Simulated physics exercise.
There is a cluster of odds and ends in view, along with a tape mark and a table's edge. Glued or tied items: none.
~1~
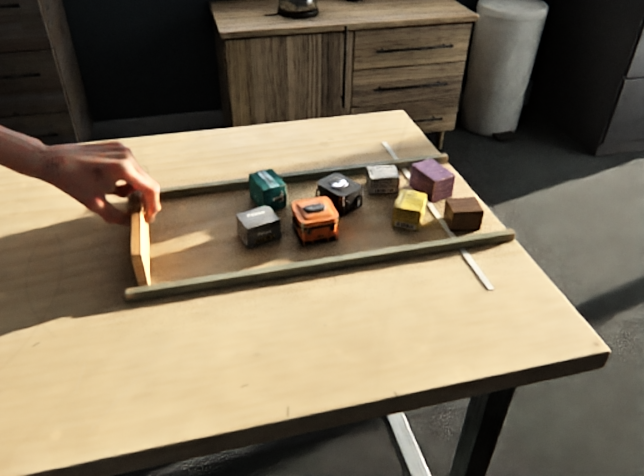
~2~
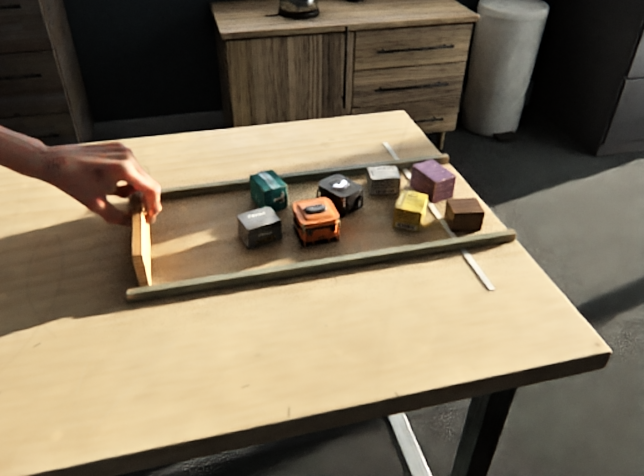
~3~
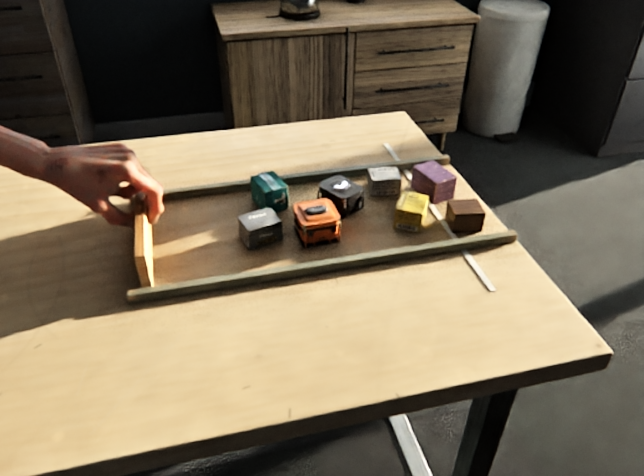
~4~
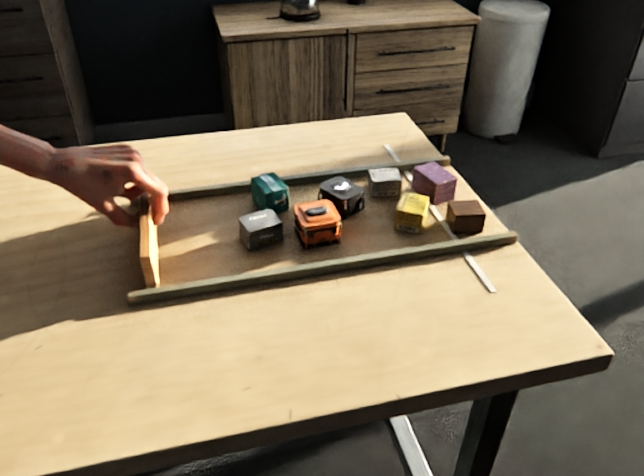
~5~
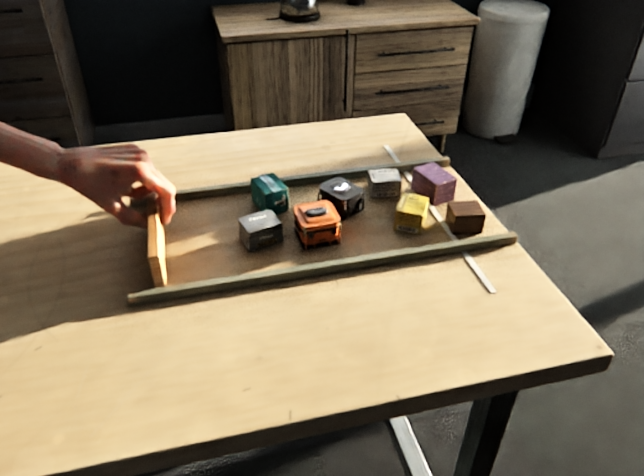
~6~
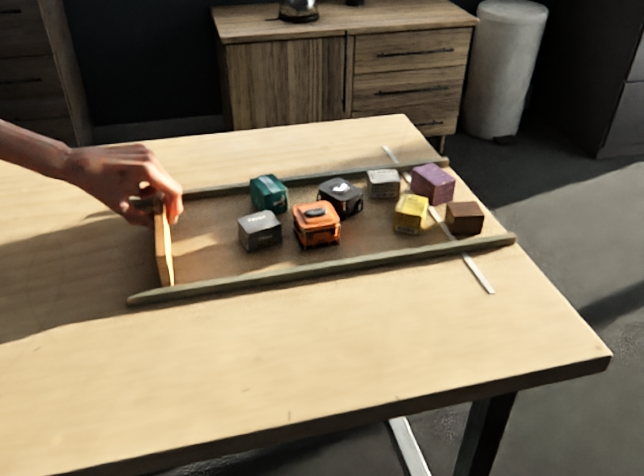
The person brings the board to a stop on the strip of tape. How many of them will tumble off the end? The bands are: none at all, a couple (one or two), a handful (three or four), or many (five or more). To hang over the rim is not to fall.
The pieces that drop number three to four.
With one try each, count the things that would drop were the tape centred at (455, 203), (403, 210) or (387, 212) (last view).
Tallies in the order given: 6, 2, 1.
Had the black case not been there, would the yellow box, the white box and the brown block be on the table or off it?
Yellow box: Down; white box: Still up; brown block: Down.
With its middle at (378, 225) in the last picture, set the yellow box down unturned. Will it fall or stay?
The answer: It ends up below.
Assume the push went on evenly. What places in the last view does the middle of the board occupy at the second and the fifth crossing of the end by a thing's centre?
At roughly (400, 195), then roughly (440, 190).
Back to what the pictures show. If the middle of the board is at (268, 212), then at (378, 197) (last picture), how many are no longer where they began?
So 3, and at the other place 8.
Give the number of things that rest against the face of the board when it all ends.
The number is 2.
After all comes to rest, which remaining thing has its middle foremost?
Answer: The orange case.
A little later, none off yet; brown block at rest near (464, 218); purple block at rest near (432, 185); yellow box at rest near (410, 214).
Next, none off yet; brown block at rest near (464, 218); purple block at rest near (432, 185); yellow box shifted a little near (421, 211).
Later still, none off yet; brown block on its side near (516, 240); purple block shifted a little near (451, 180); yellow box shifted well along near (480, 200).
When it is over, the number that fall off is three or four; down, yellow box, purple block and brown block.
